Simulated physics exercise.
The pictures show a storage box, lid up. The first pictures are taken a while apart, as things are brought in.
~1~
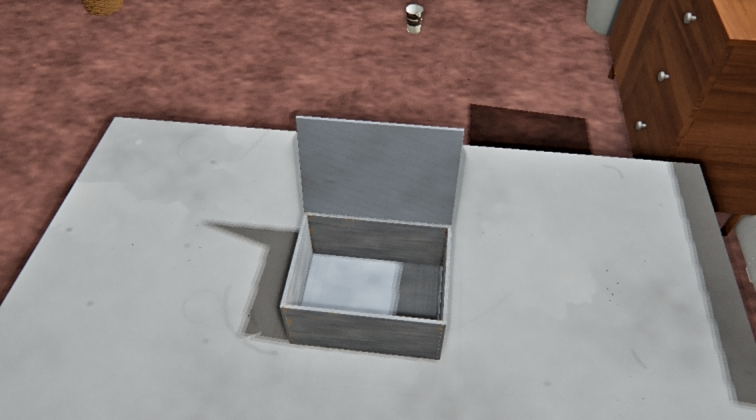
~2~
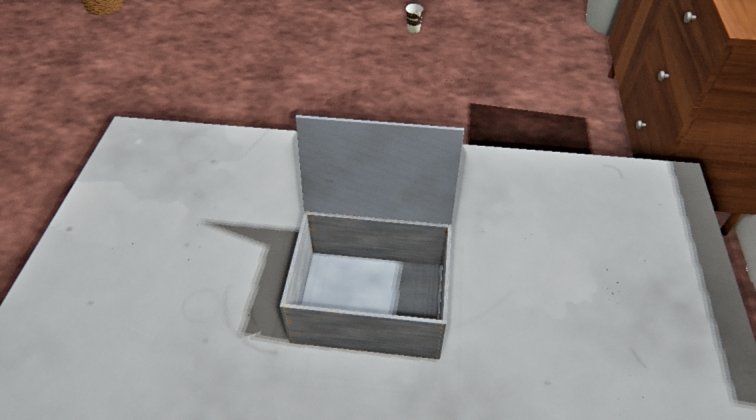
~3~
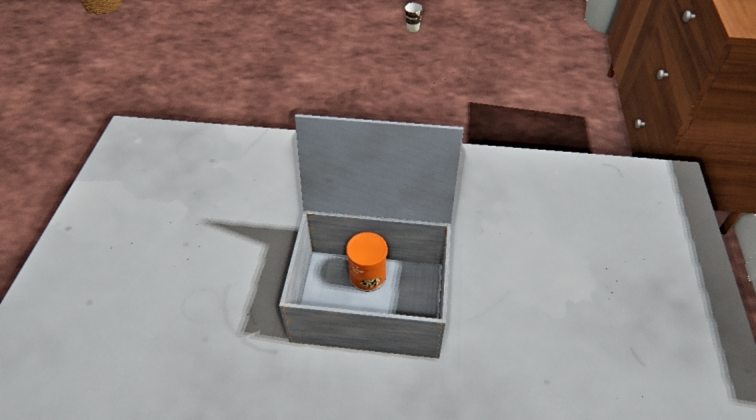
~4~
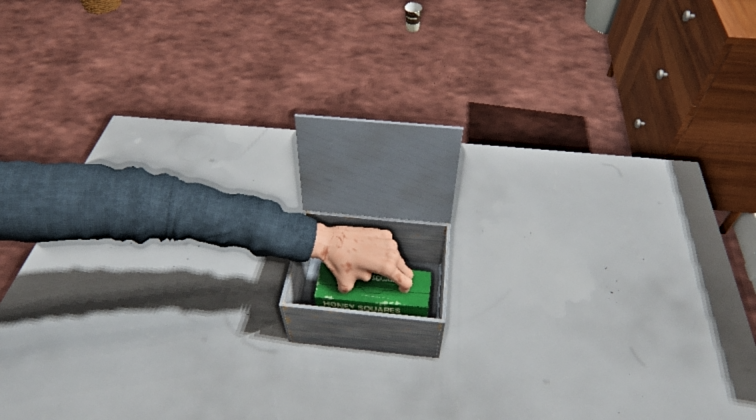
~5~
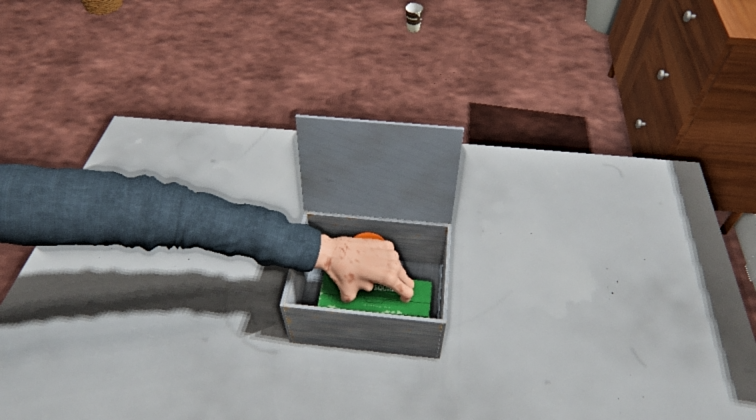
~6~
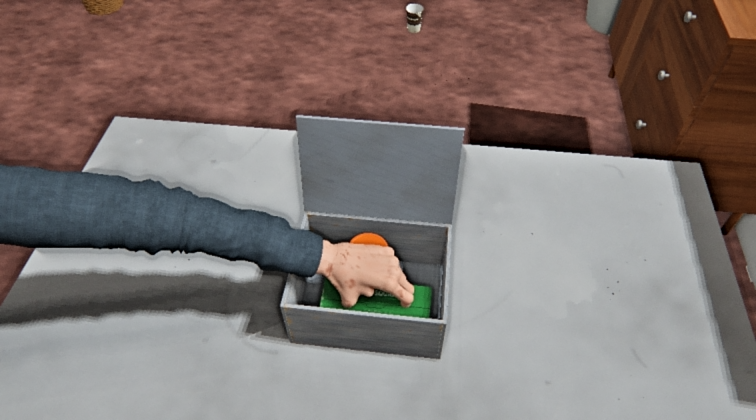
An open gray box sat empty on a table until an orange tin appeared inside, and then a hand reached in from the left, holding a green carton, and lowered it slightly in front of the tin.
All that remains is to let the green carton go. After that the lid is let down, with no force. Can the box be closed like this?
It sits on the rim.
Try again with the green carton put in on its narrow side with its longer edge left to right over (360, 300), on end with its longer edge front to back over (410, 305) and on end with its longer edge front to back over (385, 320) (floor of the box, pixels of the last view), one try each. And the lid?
First, it shuts flat; second, it will not close; third, it will not close.
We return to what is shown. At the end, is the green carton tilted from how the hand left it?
It keeps its pose.
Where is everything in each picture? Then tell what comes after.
The last thing is not in view yet, in the first picture.
The last thing is not in view yet, in the second picture.
The last thing is not in view yet; orange tin (367, 263), in the third picture.
On its way; green carton (374, 297), in the fourth picture.
On its way, in the fifth picture.
Put in, still held, in the sixth picture.
Then, 1.30 s past the last view, lid 79° above the rim.
Then, 1.70 s past the last view, lid 47° above the rim.
Then, 2.00 s past the last view, lid 11° above the rim.
Finally, lid shut; both still in place. Final places as the last picture's camera would see them, green carton near (376, 311).
